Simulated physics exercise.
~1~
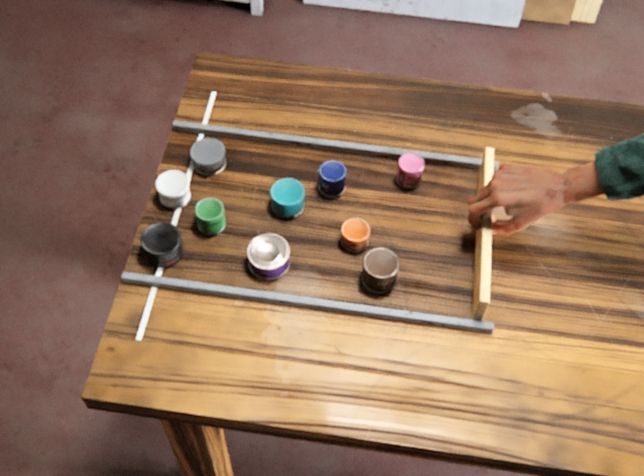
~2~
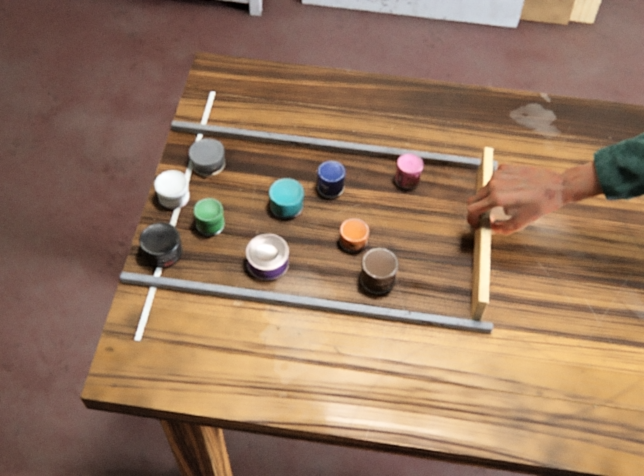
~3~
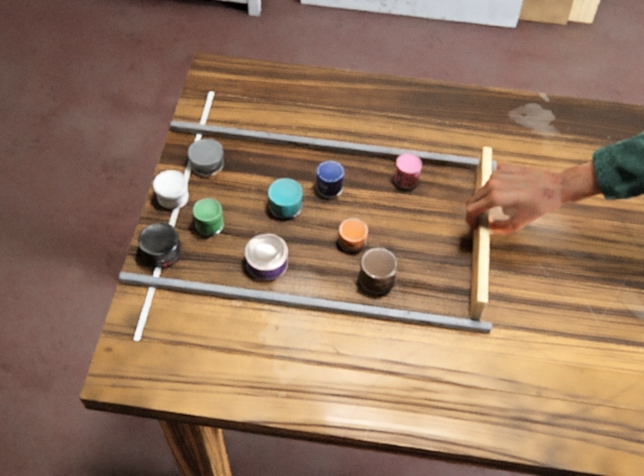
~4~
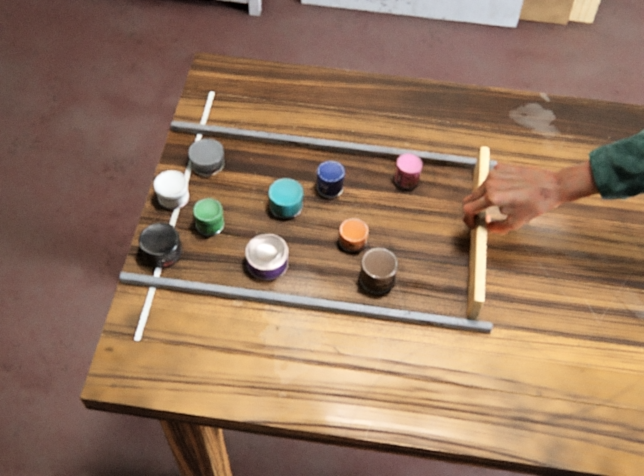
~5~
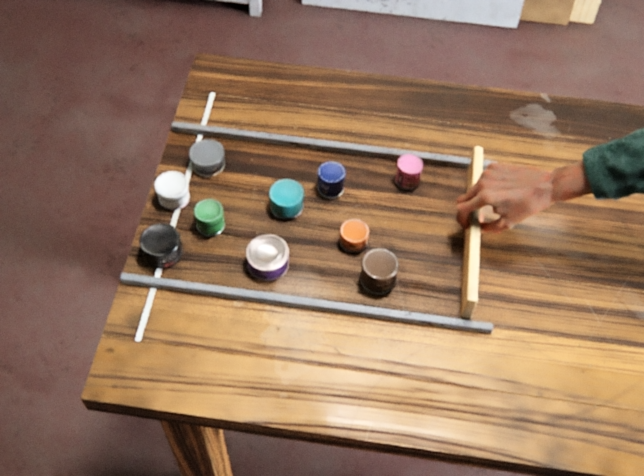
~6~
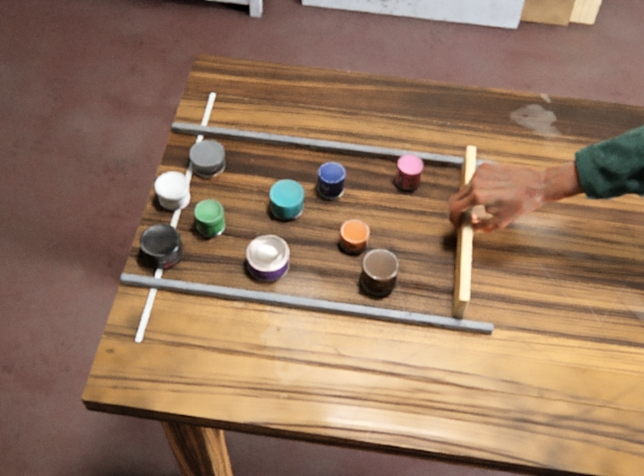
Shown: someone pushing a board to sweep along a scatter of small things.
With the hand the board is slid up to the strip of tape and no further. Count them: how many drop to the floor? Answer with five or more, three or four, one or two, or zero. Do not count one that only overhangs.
The count that falls is five or more.
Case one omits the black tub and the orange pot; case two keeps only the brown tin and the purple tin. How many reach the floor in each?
Counts - first: 3; second: 3.
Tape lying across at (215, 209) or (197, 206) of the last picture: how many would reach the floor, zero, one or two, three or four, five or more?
Well, the first gives one to two and the second gives just one or two.
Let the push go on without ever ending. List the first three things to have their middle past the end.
Order, earliest first: Black tub, purple tin, white tin.
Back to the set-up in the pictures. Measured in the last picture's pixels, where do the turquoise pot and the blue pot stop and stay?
First (165, 188), then (175, 163).
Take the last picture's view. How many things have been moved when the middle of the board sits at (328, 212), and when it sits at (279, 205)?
Counts: 5, 6.
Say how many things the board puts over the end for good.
Total count: 5.
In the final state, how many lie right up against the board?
At rest, 5 are in contact.
Soon after, none off yet; white tin at rest near (173, 192); black tub at rest near (162, 247); grey tin at rest near (208, 159).
In the end, the number that fall off is five or more; gone, purple tin, green tin, grey tin, black tub and white tin.
